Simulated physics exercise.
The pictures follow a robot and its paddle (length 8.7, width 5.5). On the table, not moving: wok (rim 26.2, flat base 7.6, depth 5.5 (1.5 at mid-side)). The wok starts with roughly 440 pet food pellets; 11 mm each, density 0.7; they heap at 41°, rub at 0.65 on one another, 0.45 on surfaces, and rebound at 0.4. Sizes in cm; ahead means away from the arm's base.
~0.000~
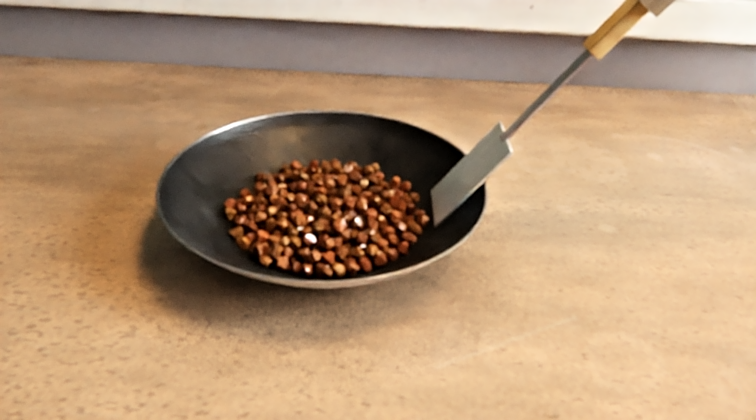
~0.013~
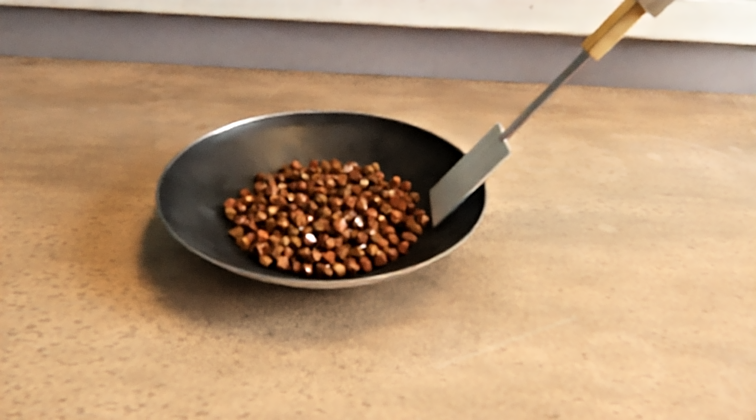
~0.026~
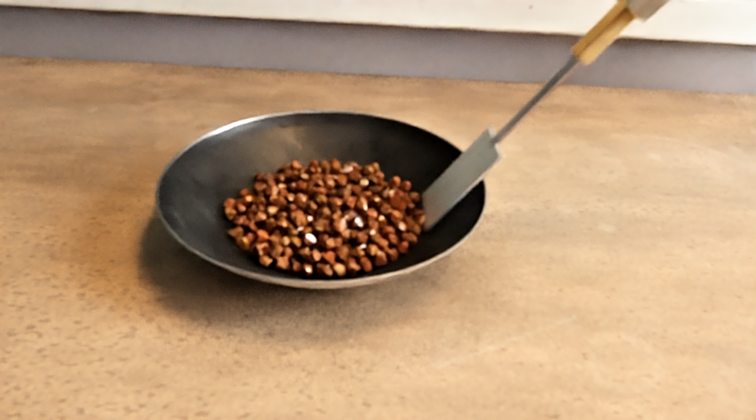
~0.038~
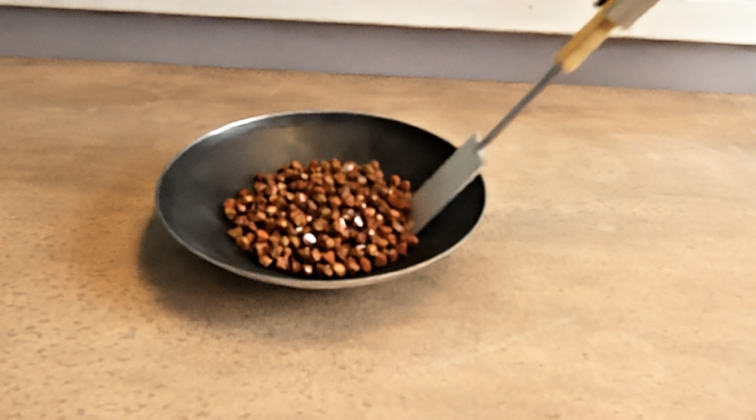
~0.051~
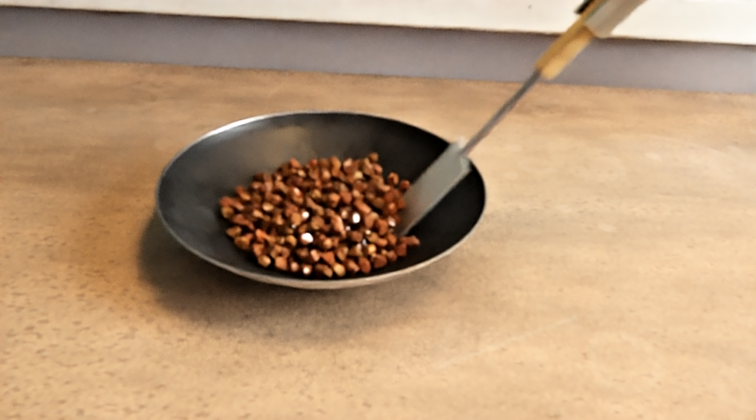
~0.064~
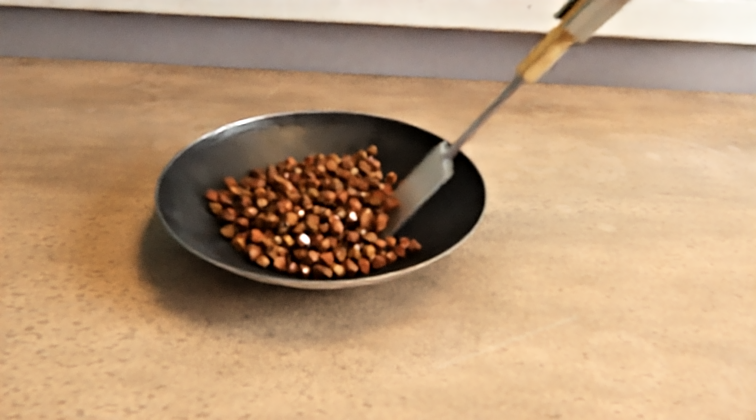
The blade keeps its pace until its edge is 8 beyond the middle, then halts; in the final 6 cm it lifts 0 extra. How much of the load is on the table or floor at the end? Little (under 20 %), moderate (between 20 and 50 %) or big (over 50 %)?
On the table or floor the share is moderate, between 20 and 50 %.
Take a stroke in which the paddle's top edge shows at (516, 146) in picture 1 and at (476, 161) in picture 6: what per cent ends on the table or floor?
Some 15 per cent.
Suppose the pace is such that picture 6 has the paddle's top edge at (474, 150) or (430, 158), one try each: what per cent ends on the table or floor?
Some 15 and 35 per cent.
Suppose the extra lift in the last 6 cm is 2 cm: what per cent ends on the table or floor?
Some 35 per cent.
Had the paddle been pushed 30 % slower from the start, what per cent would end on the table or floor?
It would be near 20 per cent.
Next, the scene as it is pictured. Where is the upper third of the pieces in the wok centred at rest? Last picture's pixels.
Around (227, 191).
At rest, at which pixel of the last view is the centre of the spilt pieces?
Around (66, 217).
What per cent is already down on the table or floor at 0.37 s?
Roughly 30 per cent.
By 0.11 s, sloping 55°, highest piece 6 above the table; 444 in the wok.
By 0.15 s, sloping 55°, highest piece 7 above the table; 443 in the wok, 1 on the blade or in flight.
By 0.37 s, sloping 55°, highest piece 6 above the table; 311 in the wok, 123 on the table or floor, 10 on the blade or in flight.
By 1.42 s, sloping 55°, highest piece 6 above the table; 309 in the wok, 135 on the table or floor.
Final count, 309 in the wok, 135 on the table or floor. That is 30 % on the table or floor.
